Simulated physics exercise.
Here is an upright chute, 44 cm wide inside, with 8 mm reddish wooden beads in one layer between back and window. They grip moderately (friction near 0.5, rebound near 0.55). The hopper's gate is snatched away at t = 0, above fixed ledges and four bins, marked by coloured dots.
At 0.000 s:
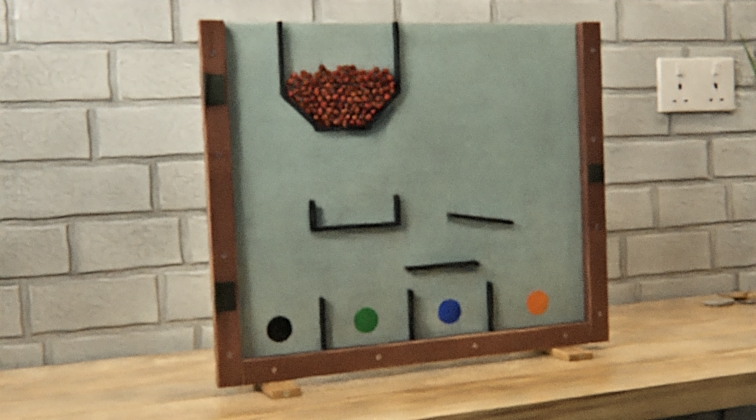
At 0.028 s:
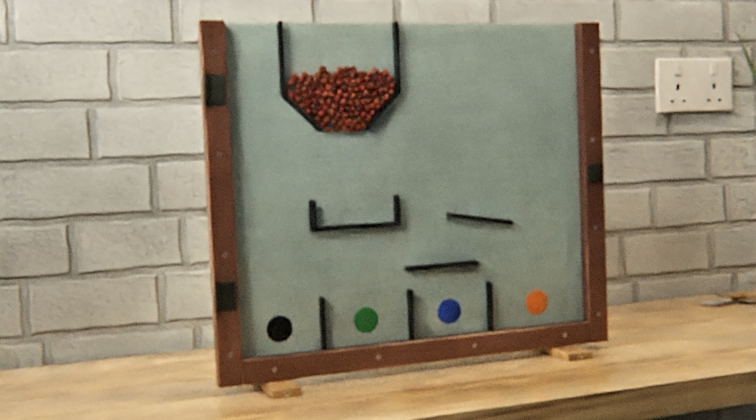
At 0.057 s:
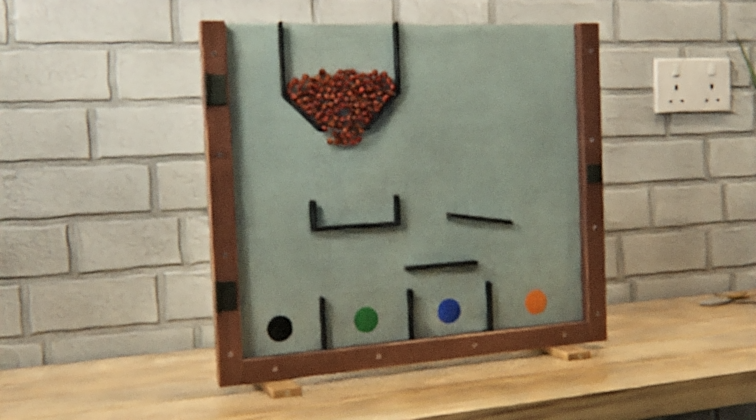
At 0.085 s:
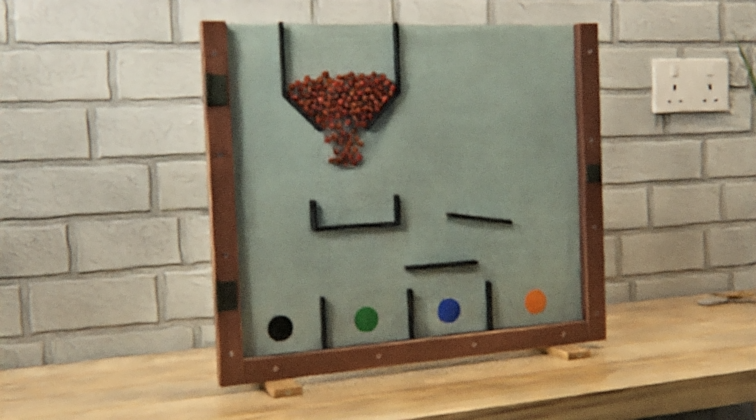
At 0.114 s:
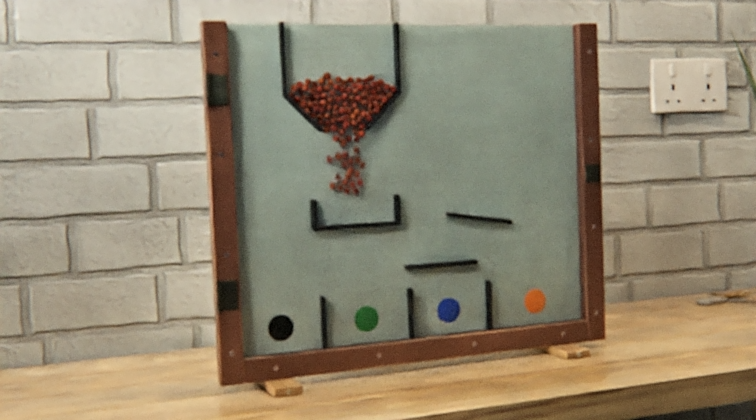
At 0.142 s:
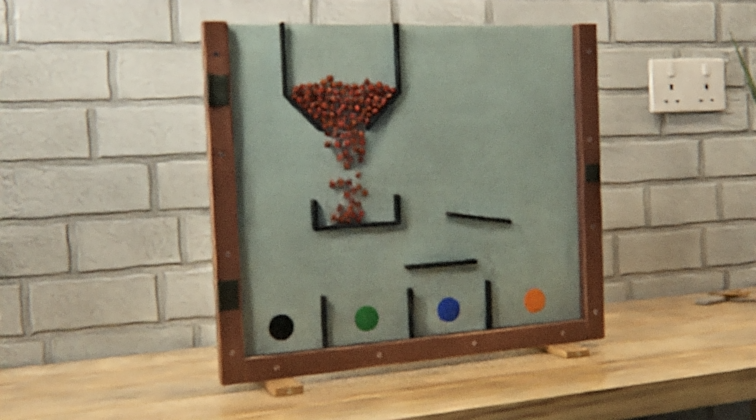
An upright board with a reddish-brown frame stood on a wooden table, its hopper full of small reddish beads, and then beads poured from the hopper's bottom down into the cup-shaped ledge below.
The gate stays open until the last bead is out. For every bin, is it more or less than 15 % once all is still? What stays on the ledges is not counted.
Green bin: Less; orange bin: Less; black bin: More; blue bin: Less than 15 %.
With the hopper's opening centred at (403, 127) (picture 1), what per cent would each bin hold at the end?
Green bin: 35; orange bin: 30; black bin: 0; blue bin: 5.
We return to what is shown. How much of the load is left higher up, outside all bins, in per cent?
About 75 per cent.
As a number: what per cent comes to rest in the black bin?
About 20 per cent.
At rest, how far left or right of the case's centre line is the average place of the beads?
Some 8 cm left of it.
After 0.24 s 60 % have left the hopper; down in the bins, nothing yet.
After 0.34 s 85 % have left the hopper; down in the bins, nothing yet.
After 0.55 s 100 % have left the hopper; down in the bins, black 5 %.
All still by 1.8 s, green 0 %, orange 0 %, black 20 %, blue 0 %, left higher up 75 %.
